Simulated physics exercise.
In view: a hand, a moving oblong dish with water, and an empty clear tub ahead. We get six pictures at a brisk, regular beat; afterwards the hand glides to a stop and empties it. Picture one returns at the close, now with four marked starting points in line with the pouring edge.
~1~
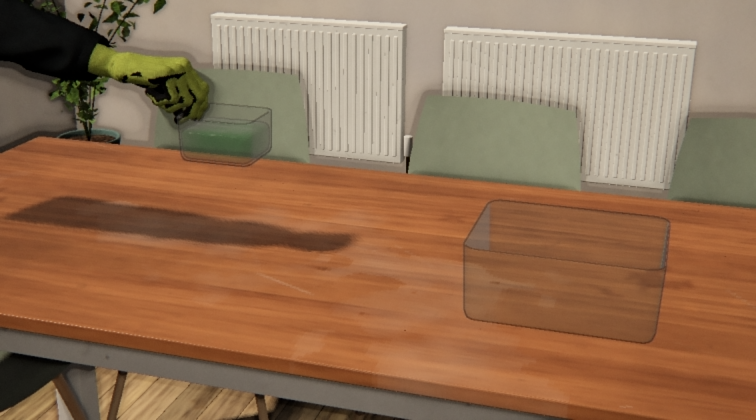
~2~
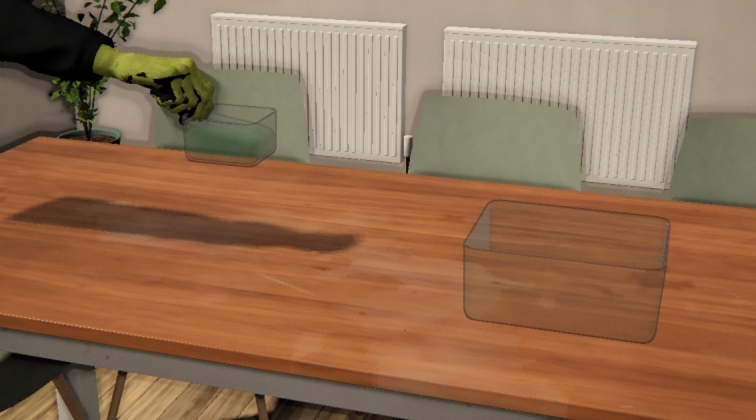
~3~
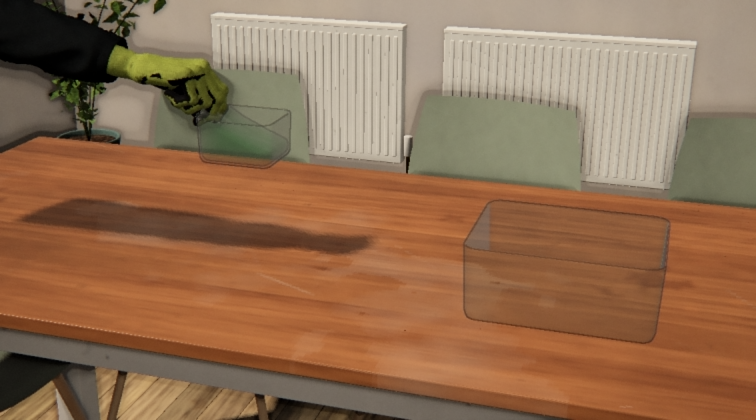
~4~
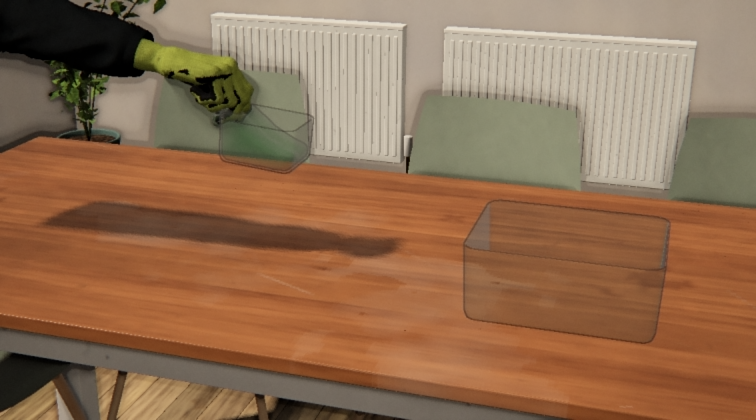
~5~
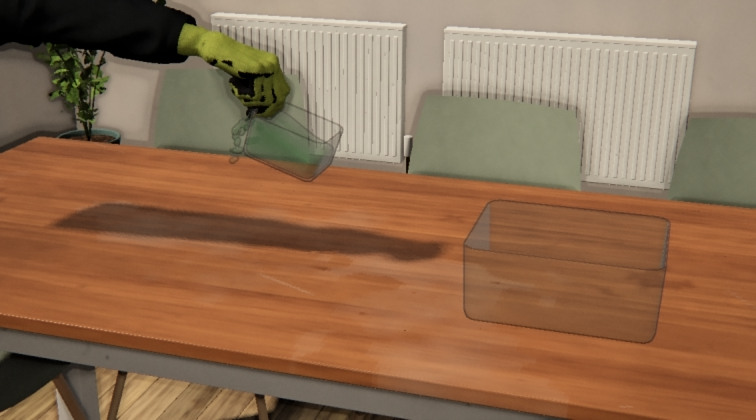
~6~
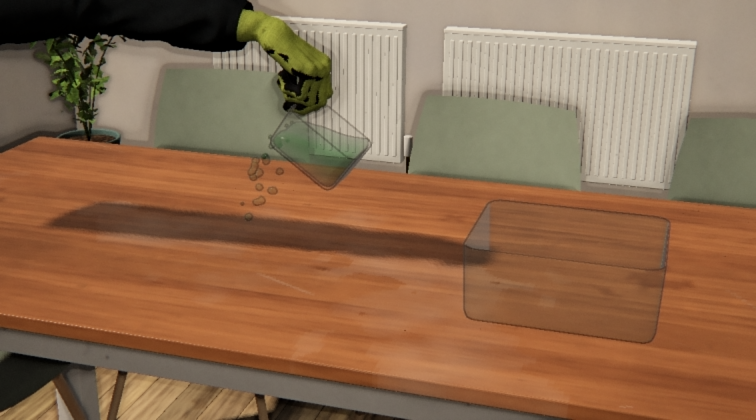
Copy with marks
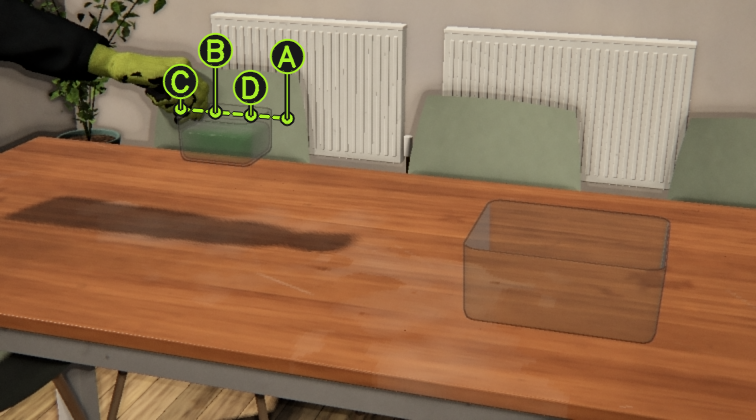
A clear oblong dish of green-tinted liquid, held by a green-and-black gloved hand, moves slowly right above a wooden table where an empty clear tub sits. The hand then carries it further right, tilting it right side down, while liquid slops over its left edge and falls in scattered drops.
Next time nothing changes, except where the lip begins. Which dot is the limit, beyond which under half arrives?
Take A.
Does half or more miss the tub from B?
Yes.
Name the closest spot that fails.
Spot D.
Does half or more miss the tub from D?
Yes, that goes wrong.
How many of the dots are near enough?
One of them.
On the marked copy, A at (287, 118); B at (215, 112); C at (180, 109); D at (250, 115).
If A is chosen, about 69 % lands in the tub, 23 % falls short and 8 % goes beside or beyond.
If B is chosen, about 0 % lands in the tub, 96 % falls short and 4 % goes beside or beyond.
If C is chosen, about 0 % lands in the tub, 100 % falls short.
If D is chosen, about 21 % lands in the tub, 73 % falls short and 6 % goes beside or beyond.
